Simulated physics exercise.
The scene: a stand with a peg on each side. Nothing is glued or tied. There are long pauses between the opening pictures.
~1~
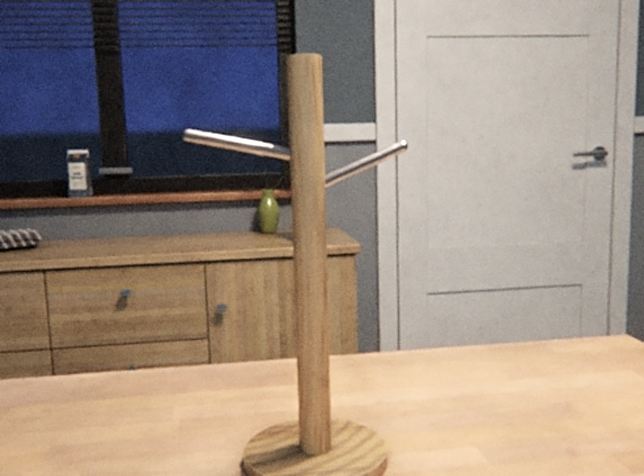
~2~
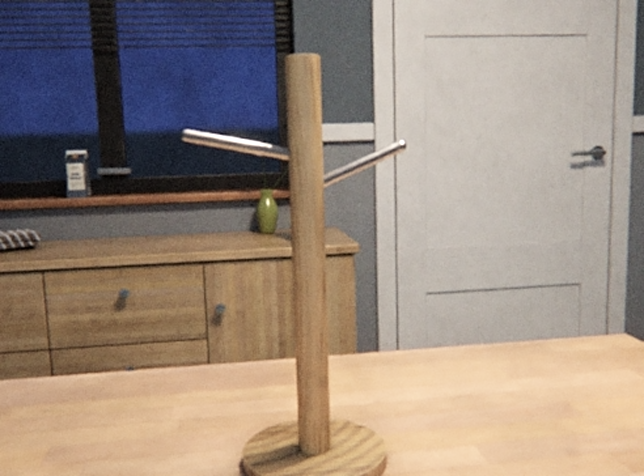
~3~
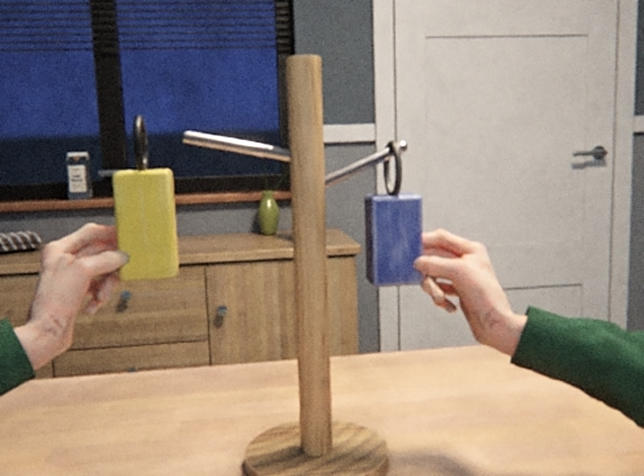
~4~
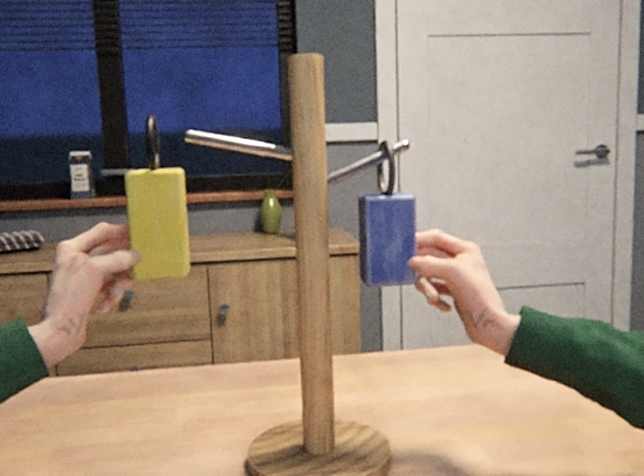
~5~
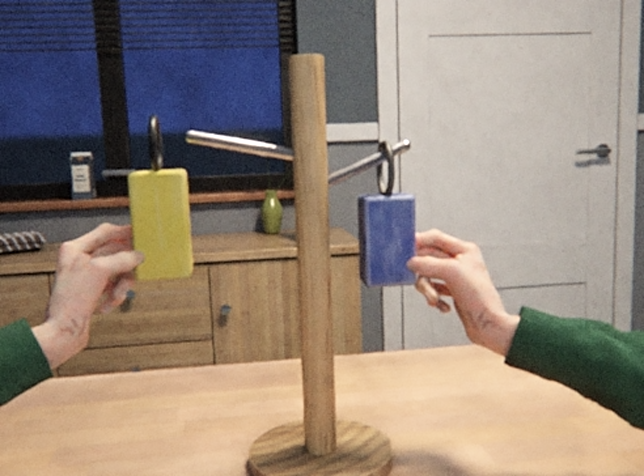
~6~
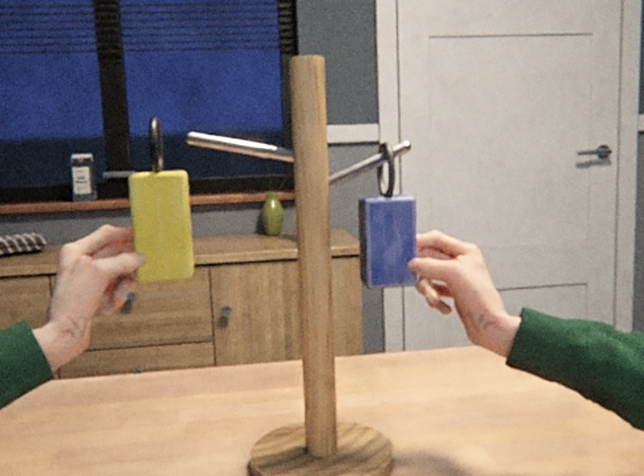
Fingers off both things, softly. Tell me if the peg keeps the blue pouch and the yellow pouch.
The blue pouch remains hooked, the yellow pouch drops to the table.
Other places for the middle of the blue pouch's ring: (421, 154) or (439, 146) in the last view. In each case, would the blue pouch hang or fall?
Try by try, it slips down; falls off.
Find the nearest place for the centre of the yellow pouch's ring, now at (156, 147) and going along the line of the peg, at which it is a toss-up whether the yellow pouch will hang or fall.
Near (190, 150).
Then, 0.16 s later than the last frame, blue pouch at rest near (387, 216); yellow pouch dropping near (165, 266).
Then, 0.24 s later than the last frame, blue pouch at rest near (388, 216); yellow pouch dropping near (174, 383).
When it is over, the blue pouch stays on its peg, near (388, 216); the yellow pouch falls off, near (175, 404).
